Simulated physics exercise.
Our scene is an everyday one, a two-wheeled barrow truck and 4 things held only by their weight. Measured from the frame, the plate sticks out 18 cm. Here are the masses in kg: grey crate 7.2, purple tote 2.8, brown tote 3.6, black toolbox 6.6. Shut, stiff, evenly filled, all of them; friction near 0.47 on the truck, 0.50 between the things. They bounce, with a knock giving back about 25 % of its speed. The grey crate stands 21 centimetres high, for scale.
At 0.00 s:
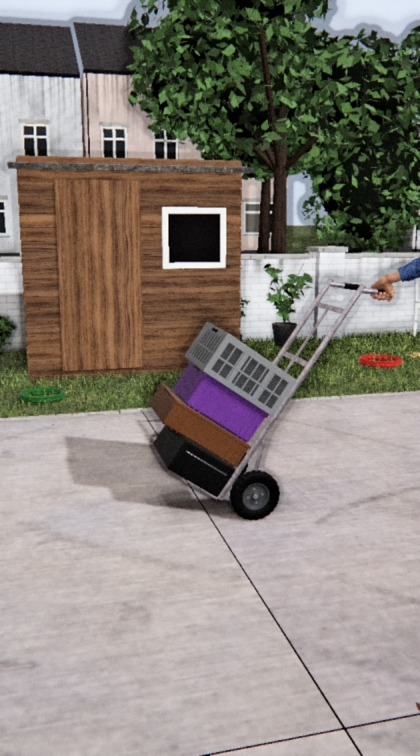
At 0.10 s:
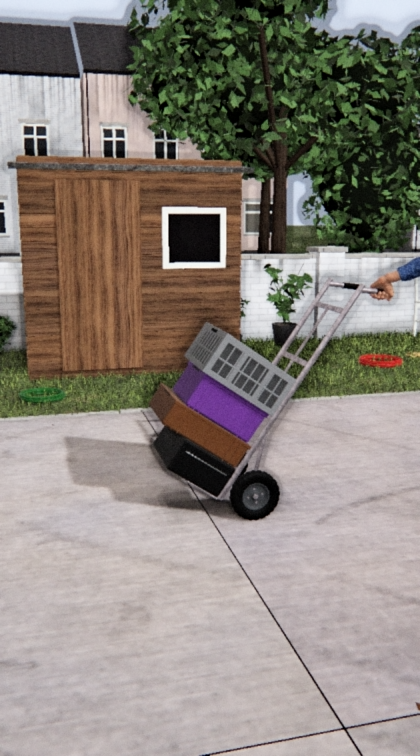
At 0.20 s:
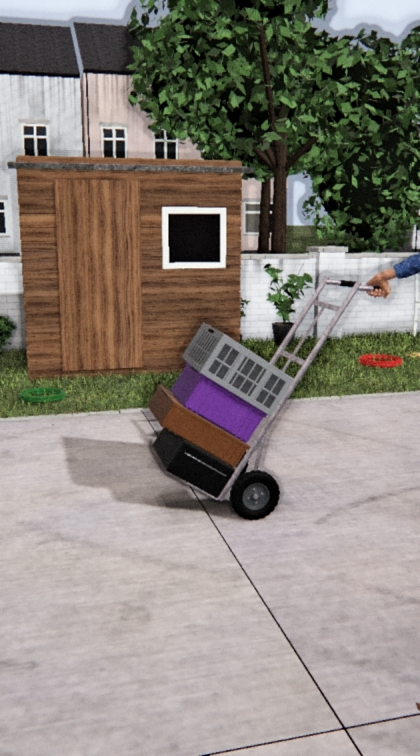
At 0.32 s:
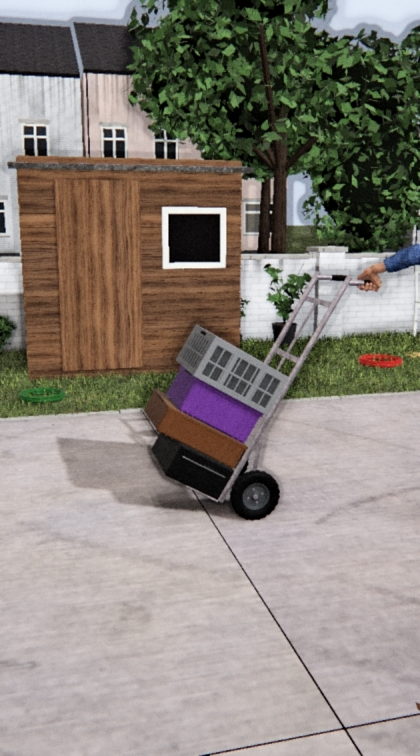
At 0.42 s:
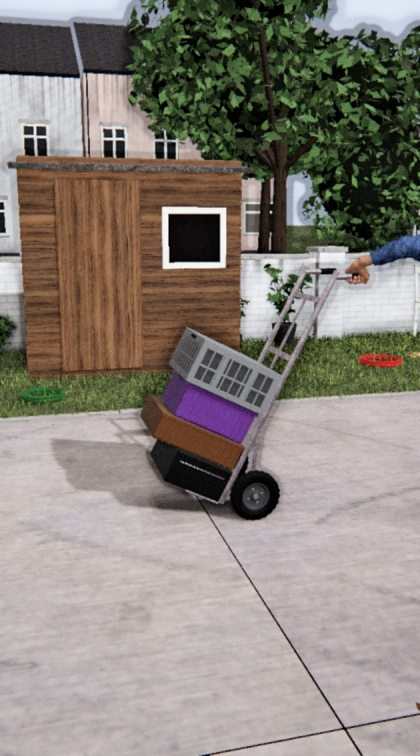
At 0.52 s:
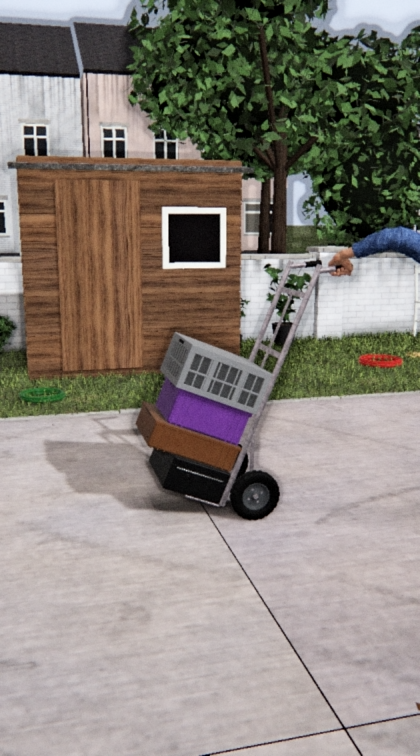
At the start, a hand grips the handle of a hand truck leaning back to the right, loaded with a black toolbox, brown tote, purple tote and grey crate. After barely moving at first, the hand pushes the handle up and leftward, tilting the stacked load more upright while the wheels stay in place.
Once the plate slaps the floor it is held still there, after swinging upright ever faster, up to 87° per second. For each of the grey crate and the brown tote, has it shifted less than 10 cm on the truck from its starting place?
My guess is the grey crate ends up somewhere else; my guess is the brown tote ends up somewhere else.
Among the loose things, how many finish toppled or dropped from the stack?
Count: 3.
After 1.02 s, truck upright; grey crate 13° off its base near (148, 396); brown tote 13° off its base near (163, 462); purple tote 13° off its base.
After 1.42 s, truck upright; grey crate now dropped from the stack; brown tote 58° off its base near (148, 463); purple tote 58° off its base.
After 1.62 s, truck upright; purple tote now dropped from the stack; brown tote on its side near (134, 466).
After 1.82 s, truck upright; brown tote on its side near (119, 467).
In the end (2.9 s), dropped from the stack, grey crate and purple tote; toppled on the truck, brown tote; black toolbox under 10 cm from the start. At the end, from the last picture's camera, brown tote near (107, 477).
